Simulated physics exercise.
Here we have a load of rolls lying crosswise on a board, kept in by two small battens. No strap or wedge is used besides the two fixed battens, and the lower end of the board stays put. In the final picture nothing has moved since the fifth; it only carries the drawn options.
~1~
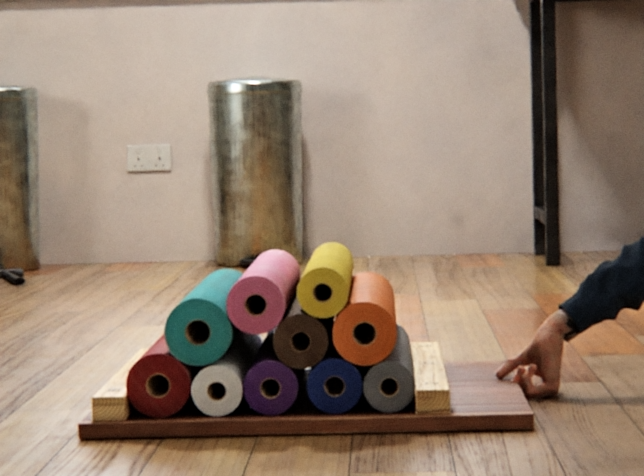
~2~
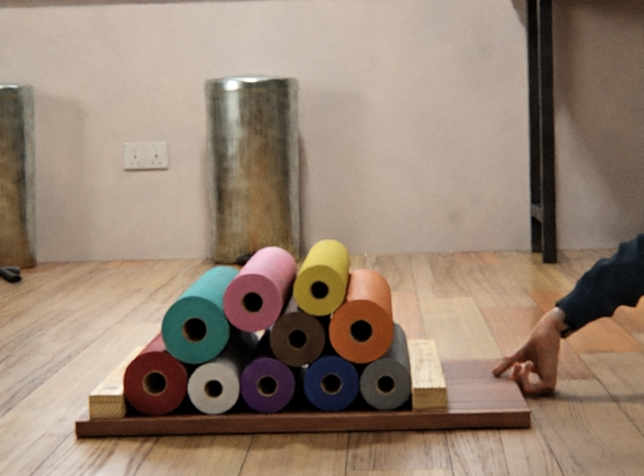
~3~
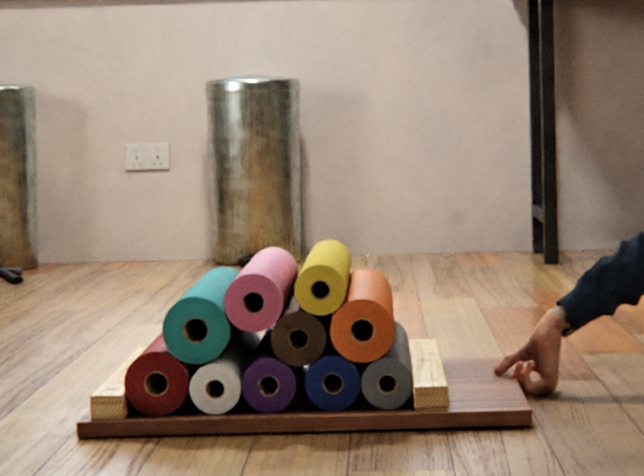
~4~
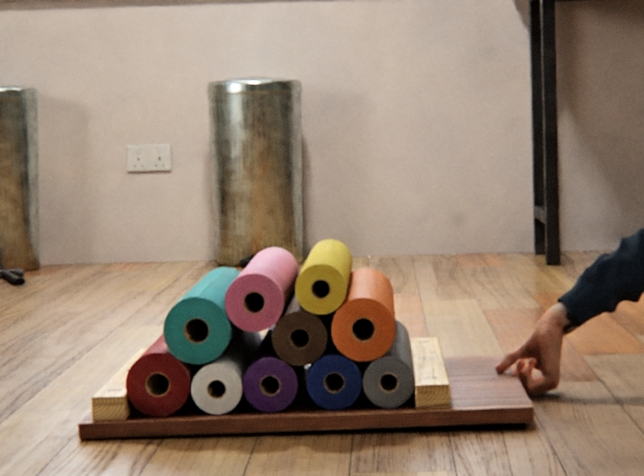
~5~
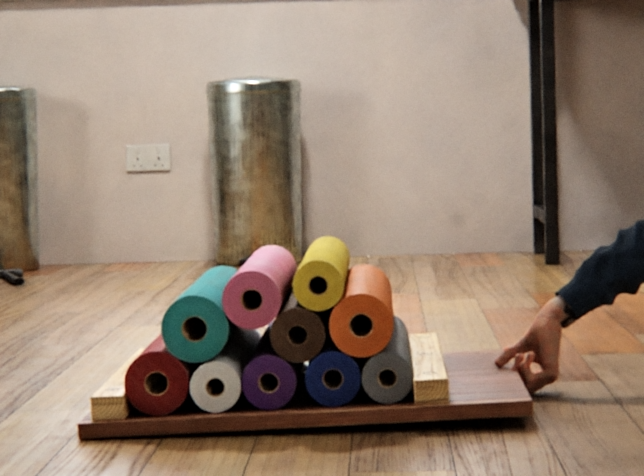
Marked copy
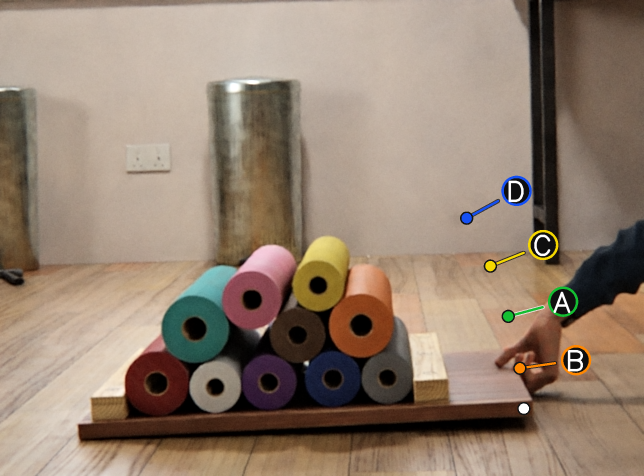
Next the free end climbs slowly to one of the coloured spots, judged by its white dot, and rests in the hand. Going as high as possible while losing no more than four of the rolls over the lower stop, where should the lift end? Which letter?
No higher than D.
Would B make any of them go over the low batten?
At B: No.
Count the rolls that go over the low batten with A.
With A, none.
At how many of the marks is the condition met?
Four of them.
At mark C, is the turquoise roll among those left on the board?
Yes, with C.
On the marked copy, A at (508, 317); B at (520, 368); C at (491, 266); D at (467, 218); the white dot at (524, 409).
Taking D. A third of the way, board at 16°.
Two thirds of the way, board at 27°.
When it is over, board at 27°, none over the low batten.
As for the rest, A none over the low batten; B none over the low batten; C none over the low batten.
